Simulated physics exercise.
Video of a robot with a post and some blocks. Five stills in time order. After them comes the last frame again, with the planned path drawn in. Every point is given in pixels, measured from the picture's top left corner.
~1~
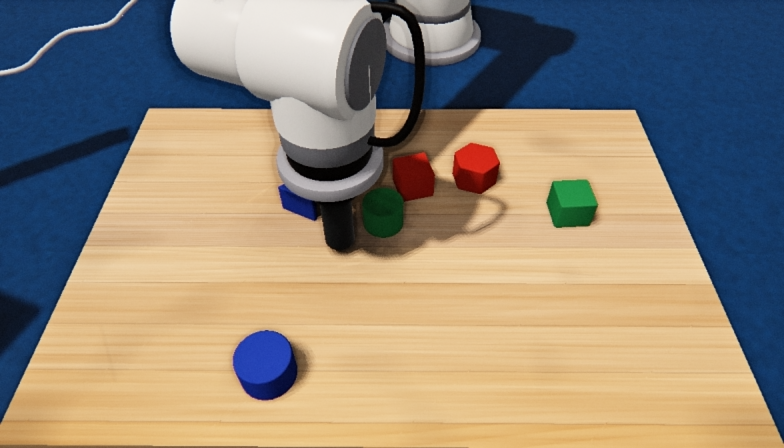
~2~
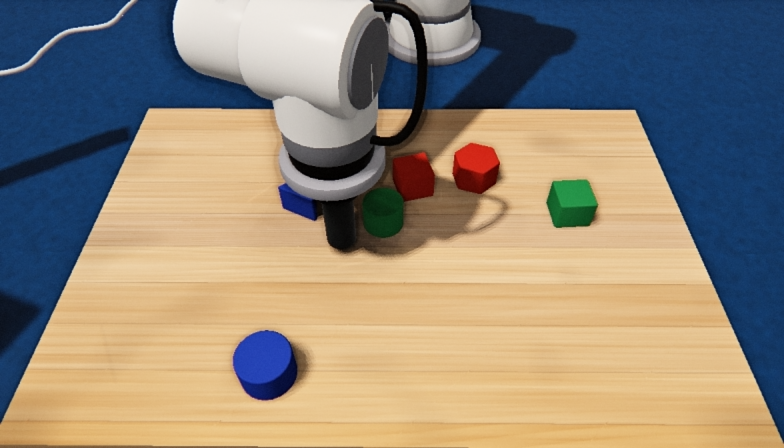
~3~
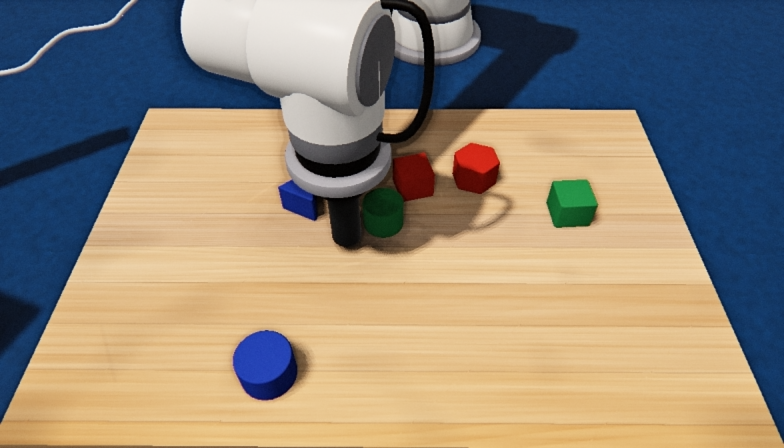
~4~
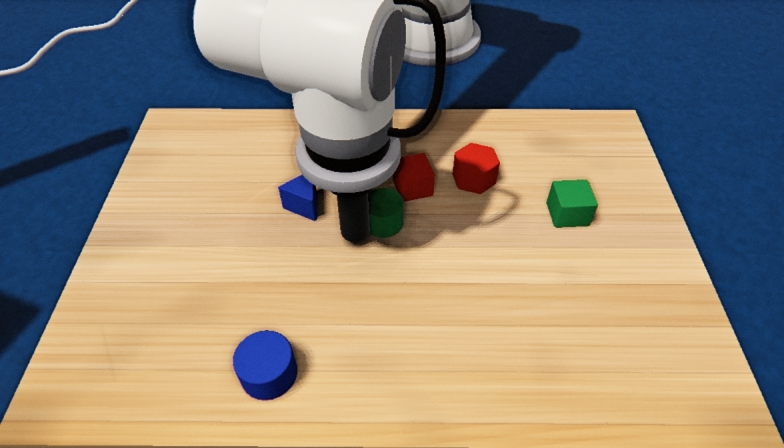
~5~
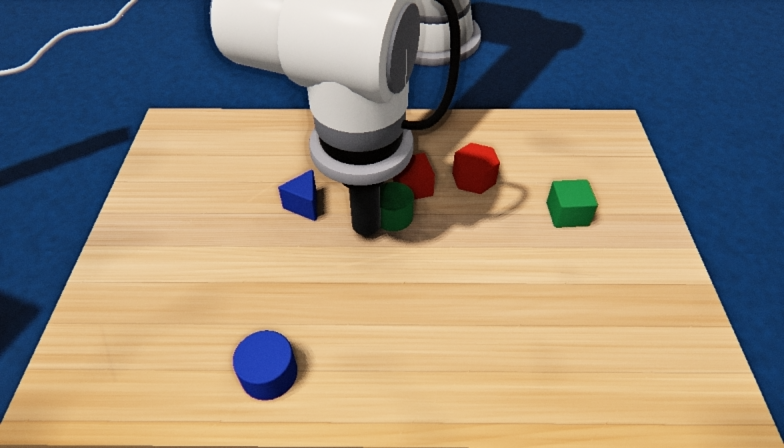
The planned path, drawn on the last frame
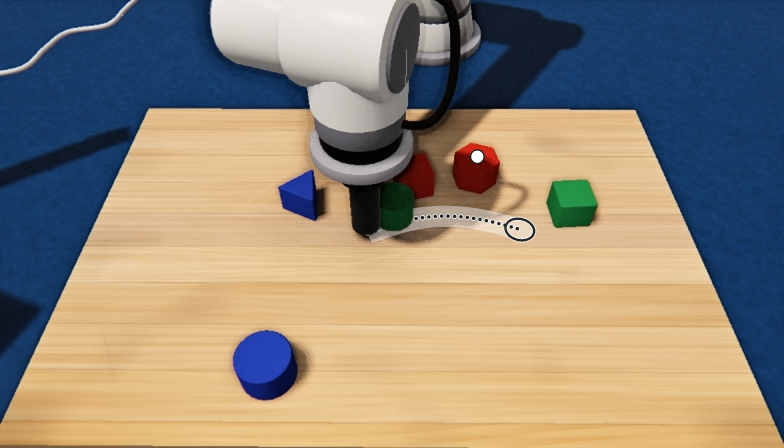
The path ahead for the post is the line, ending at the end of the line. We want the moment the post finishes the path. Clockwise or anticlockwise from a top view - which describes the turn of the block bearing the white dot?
It spins clockwise.
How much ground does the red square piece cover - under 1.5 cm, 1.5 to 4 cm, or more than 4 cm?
Displaced 1.5 to 4 cm.
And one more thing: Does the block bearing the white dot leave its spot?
Yes
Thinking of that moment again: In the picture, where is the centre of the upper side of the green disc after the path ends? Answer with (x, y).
When the path ends, it will be at (467, 172).
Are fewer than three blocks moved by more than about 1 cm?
No, that is not what happens.
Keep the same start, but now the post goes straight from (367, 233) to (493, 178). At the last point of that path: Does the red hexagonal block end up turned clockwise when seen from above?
The answer is yes.
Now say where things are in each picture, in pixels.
The first frame shows post tip at (340, 239); block tops, green disc at (383, 201); red square piece at (414, 166); red hexagonal block at (477, 157); green square piece at (575, 192).
The second frame shows post at (342, 238); blocks unchanged.
The third frame shows post at (347, 236); blocks unchanged.
The fourth frame shows post at (355, 231); blocks unchanged.
The fifth frame shows post at (366, 225); green disc at (393, 195); red square piece at (414, 166); red hexagonal block at (477, 157); green square piece at (575, 192).
Path on the board, from (367, 233) by way of (416, 219) and (468, 218) to (520, 229); the dot is on the red hexagonal block.
What follows on the original path. One third of the way, post at (418, 210); green disc at (441, 179); red square piece at (429, 151), turned 60° anticlockwise.
Two thirds of the way, post at (469, 210); green disc at (467, 172); red square piece at (431, 149), turned 80° anticlockwise; red hexagonal block at (484, 148), turned 20° clockwise.
At the end, post at (522, 221); green disc at (467, 172); red square piece at (431, 149), turned 80° anticlockwise; red hexagonal block at (484, 148), turned 20° clockwise; green square piece in place.
